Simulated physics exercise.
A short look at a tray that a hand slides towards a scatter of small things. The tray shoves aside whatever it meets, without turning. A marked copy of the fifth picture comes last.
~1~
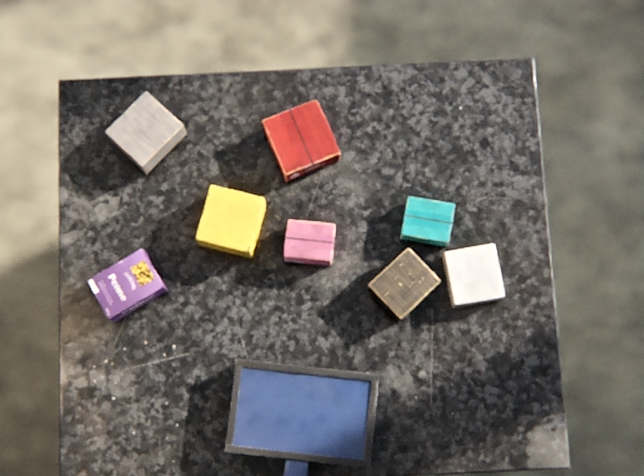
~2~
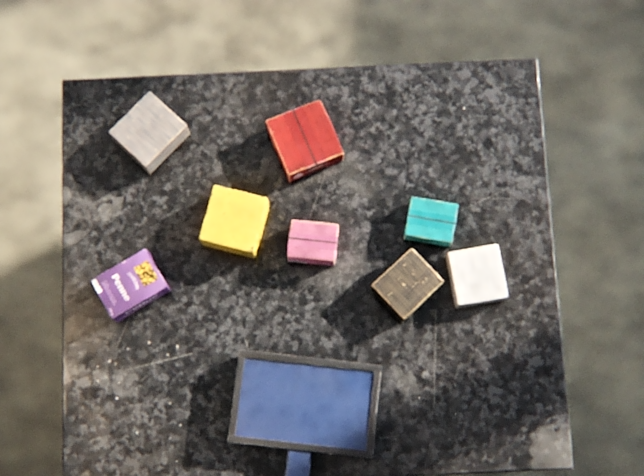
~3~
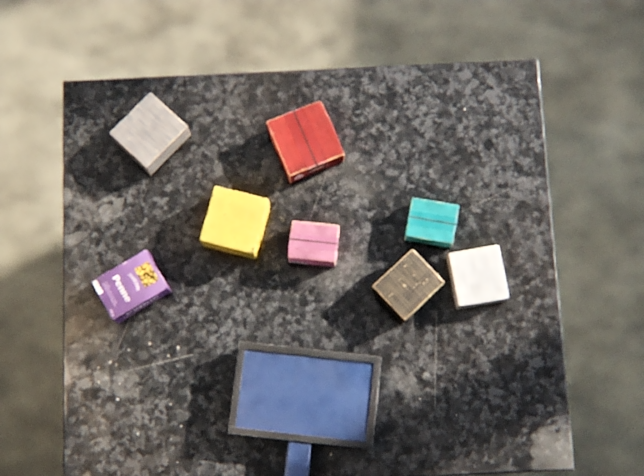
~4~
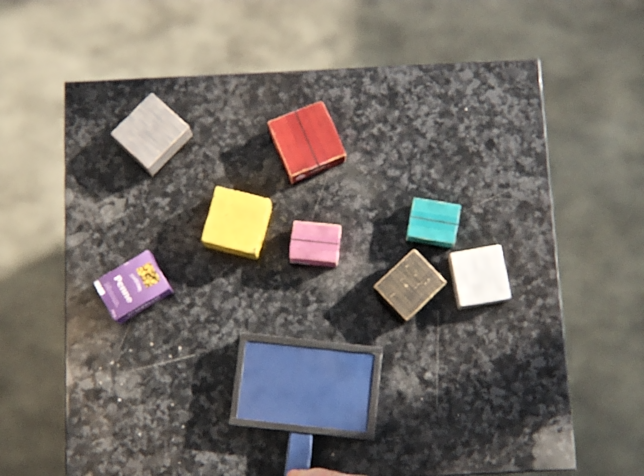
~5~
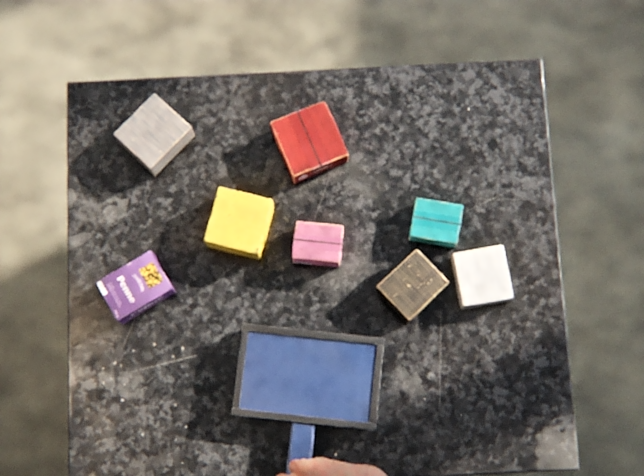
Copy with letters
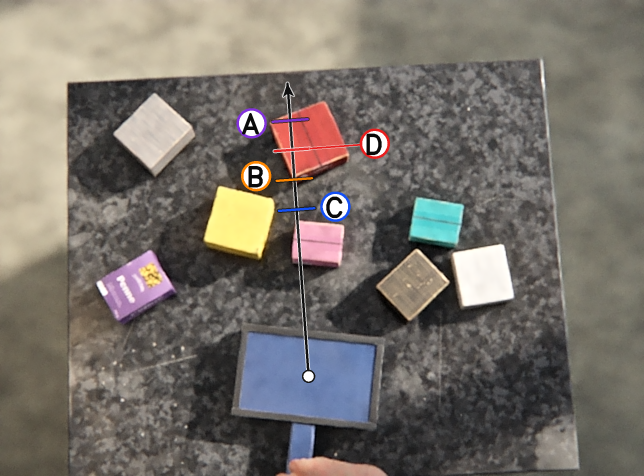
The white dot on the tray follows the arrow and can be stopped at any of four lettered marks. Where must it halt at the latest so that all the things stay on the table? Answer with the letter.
It should halt at B.
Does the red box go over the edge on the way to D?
Yes.
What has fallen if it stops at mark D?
The red box goes over.
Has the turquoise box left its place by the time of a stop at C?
No.
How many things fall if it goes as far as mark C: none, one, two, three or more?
The count is none.
On the marked copy, A at (290, 120); B at (295, 179); C at (297, 210); D at (293, 150); the arrow from (309, 376) to (287, 84); the white dot at (309, 376).
Following B. Soon after the start, tray (304, 305); black block (414, 280); grey block (155, 135).
Later, tray (298, 234); red box (311, 124); yellow block (234, 155).
In the end, tray (295, 183); red box (308, 76); yellow block (232, 105); nothing has fallen.
As for the rest, A drops the red box, yellow block and pink box; C is safe but short; D drops the red box.
